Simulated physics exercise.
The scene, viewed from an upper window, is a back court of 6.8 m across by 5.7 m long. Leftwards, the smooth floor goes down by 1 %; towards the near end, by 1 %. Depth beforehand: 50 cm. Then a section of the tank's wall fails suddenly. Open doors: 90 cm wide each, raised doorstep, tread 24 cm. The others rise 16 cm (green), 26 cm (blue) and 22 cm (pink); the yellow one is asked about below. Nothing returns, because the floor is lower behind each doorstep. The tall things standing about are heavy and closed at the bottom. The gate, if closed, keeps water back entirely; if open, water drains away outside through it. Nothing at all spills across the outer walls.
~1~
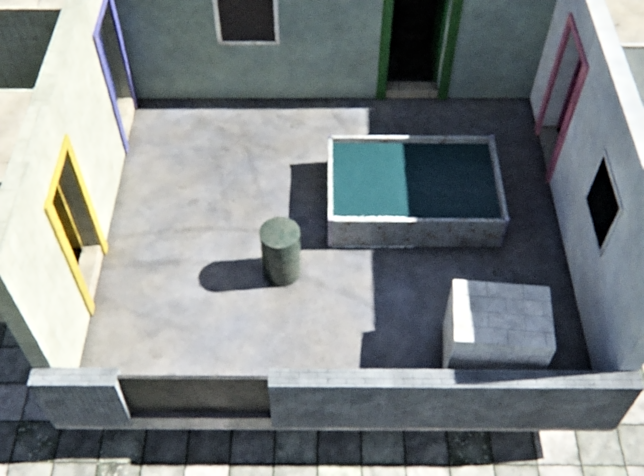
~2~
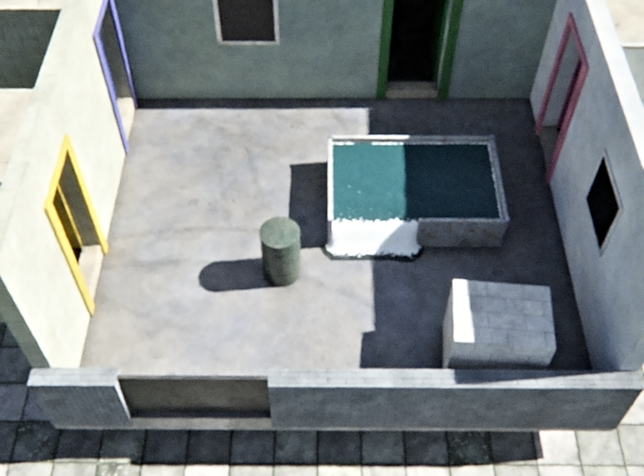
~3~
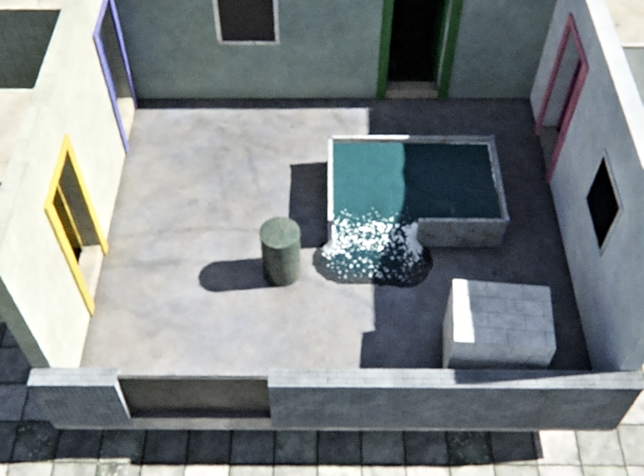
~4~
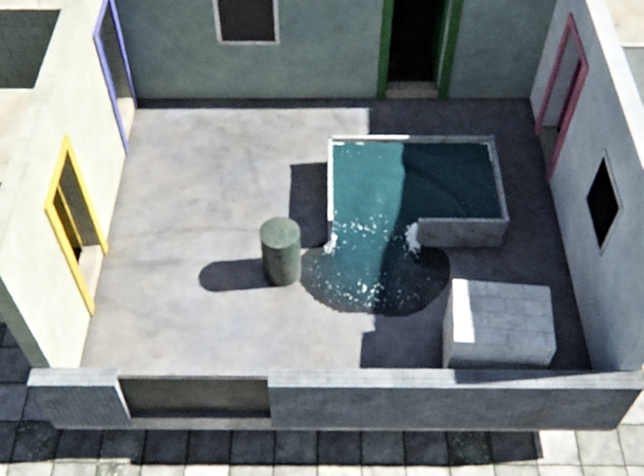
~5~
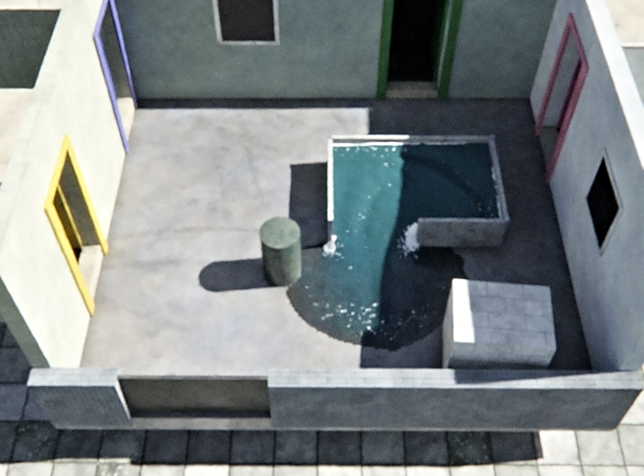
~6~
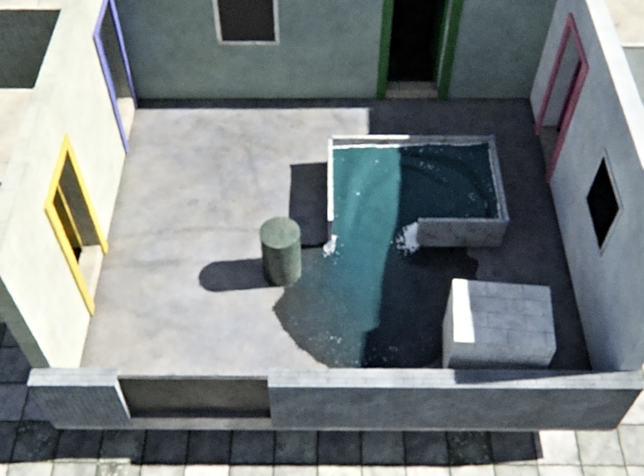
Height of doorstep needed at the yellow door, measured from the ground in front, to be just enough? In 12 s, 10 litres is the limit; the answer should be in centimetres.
Approximately 10.5 cm.
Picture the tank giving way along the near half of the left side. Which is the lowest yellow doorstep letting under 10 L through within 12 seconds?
It needs to be about 16 cm high.
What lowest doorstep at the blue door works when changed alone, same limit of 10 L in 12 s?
For the blue door, about 9.0 cm.
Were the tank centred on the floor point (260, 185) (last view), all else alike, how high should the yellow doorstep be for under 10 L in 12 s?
A height near 15 cm.
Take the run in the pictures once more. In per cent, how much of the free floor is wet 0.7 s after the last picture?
Roughly 20 percent of the floor.
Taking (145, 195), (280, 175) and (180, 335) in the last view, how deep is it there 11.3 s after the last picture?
Depth: About 6, 6, 8 cm.
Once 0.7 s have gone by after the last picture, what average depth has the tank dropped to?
The mean depth is about 34 cm.
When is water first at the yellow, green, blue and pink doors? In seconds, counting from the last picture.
Arrival times - yellow: 2.4 s; green: 8.0 s; blue: 4.0 s; pink: 5.5 s.
Then, 0.7 s after the last picture water covers 20 % of the floor, deepest (28 cm) near (337, 401); it has not reached the yellow door.
Then, 2.3 s after the last picture water covers 30 % of the floor, deepest (29 cm) near (73, 400); it has not reached the yellow door.
Then, 11.3 s after the last picture water covers 100 % of the floor, deepest (10 cm) near (73, 400); 8 cm at the yellow door, 0 litres in over its 23 cm doorstep.
At the yellow door as built, the water peaked near 13 cm, 4.7 s after the last picture.
Run again over the same 12 s with other heights there, 18 litres in over 9.5 cm, 2 litres over 12.5 cm. The limit of 10 litres is kept from about 10.5 cm up.
